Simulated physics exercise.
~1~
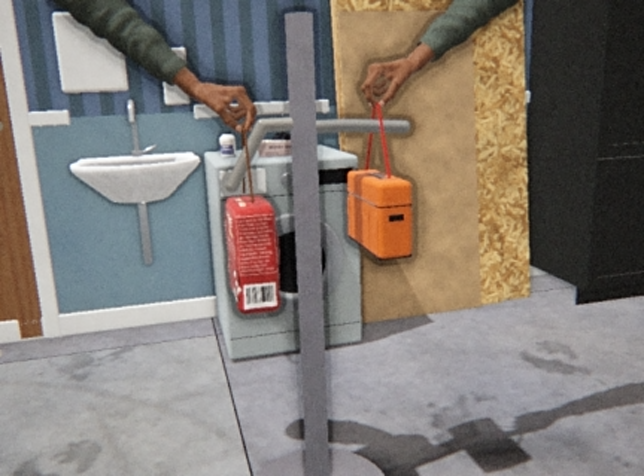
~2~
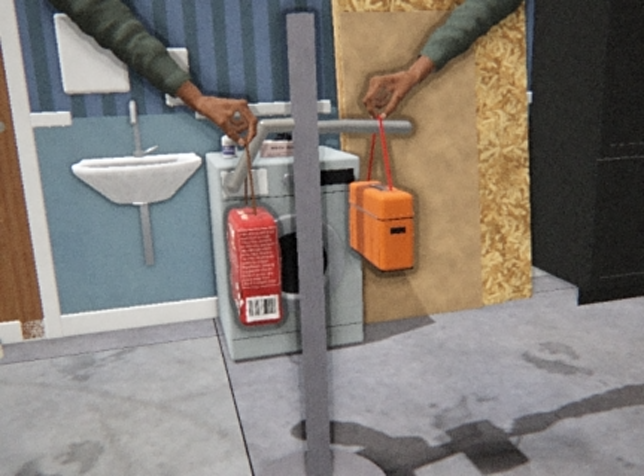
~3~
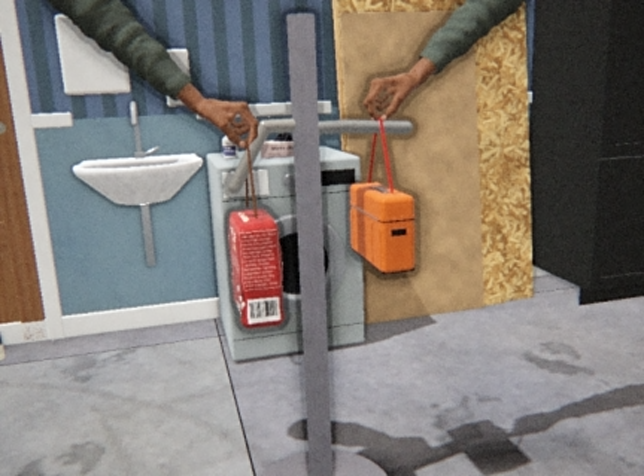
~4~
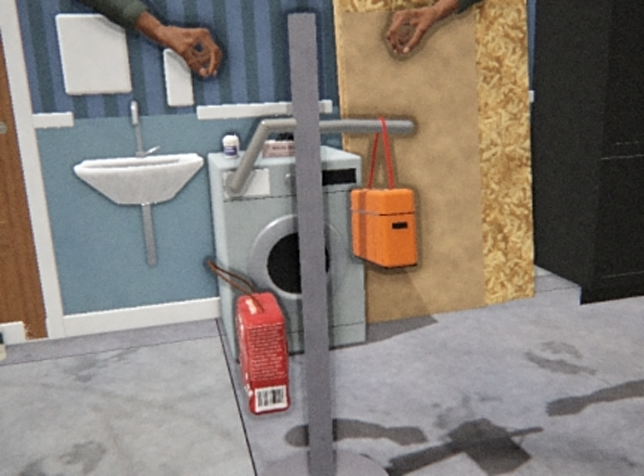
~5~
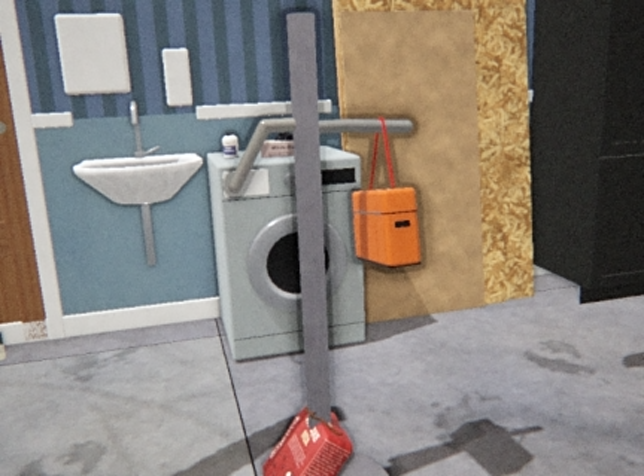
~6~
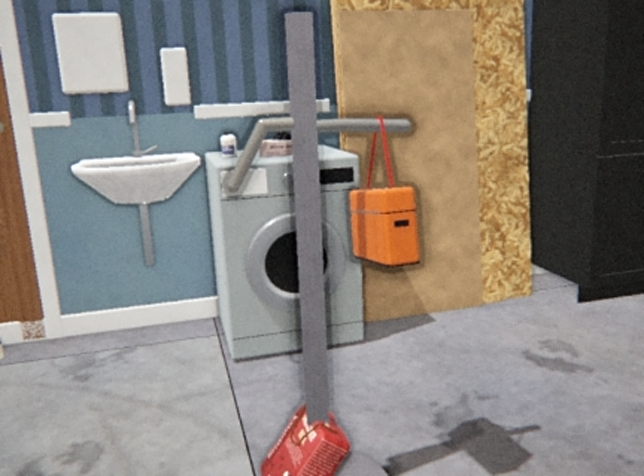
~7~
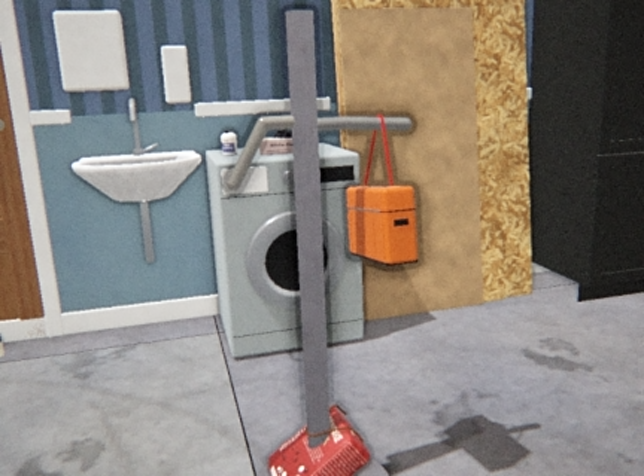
In this clip, two hands lower a red sack and an orange case by their loops onto opposite sides of a stand, then let go and withdraw. The sack drops and ends up leaning on the floor at the stand's base, while the case stays hanging from the right peg.
